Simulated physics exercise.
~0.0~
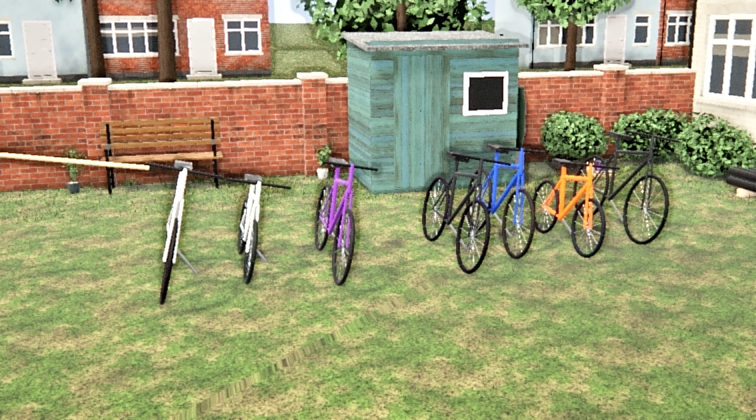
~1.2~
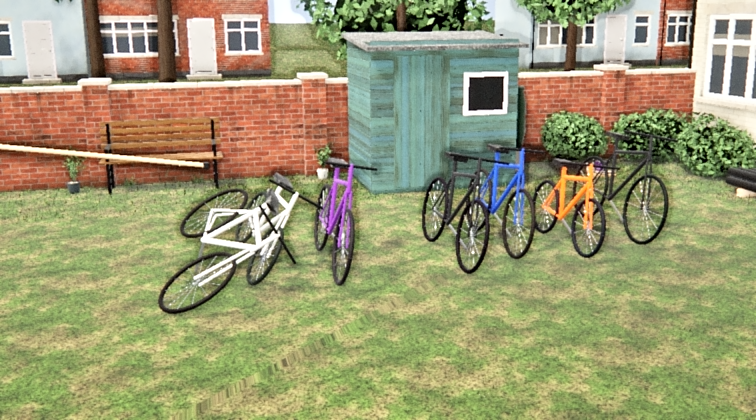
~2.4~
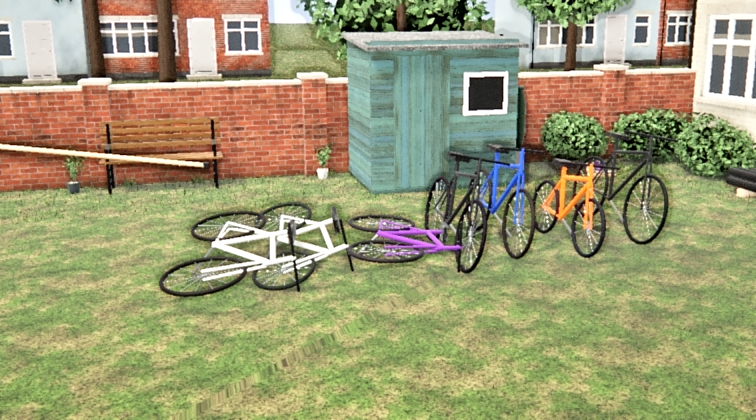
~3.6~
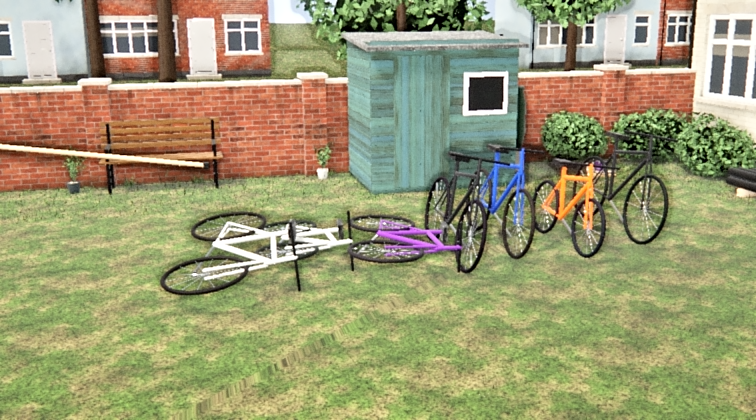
The video shows a row of parked bicycles on a lawn by a shed as a pole at the left moves right and the white bicycle nearest it topples rightward, followed by another white one and the purple one, while the black, blue and orange bicycles stay standing.
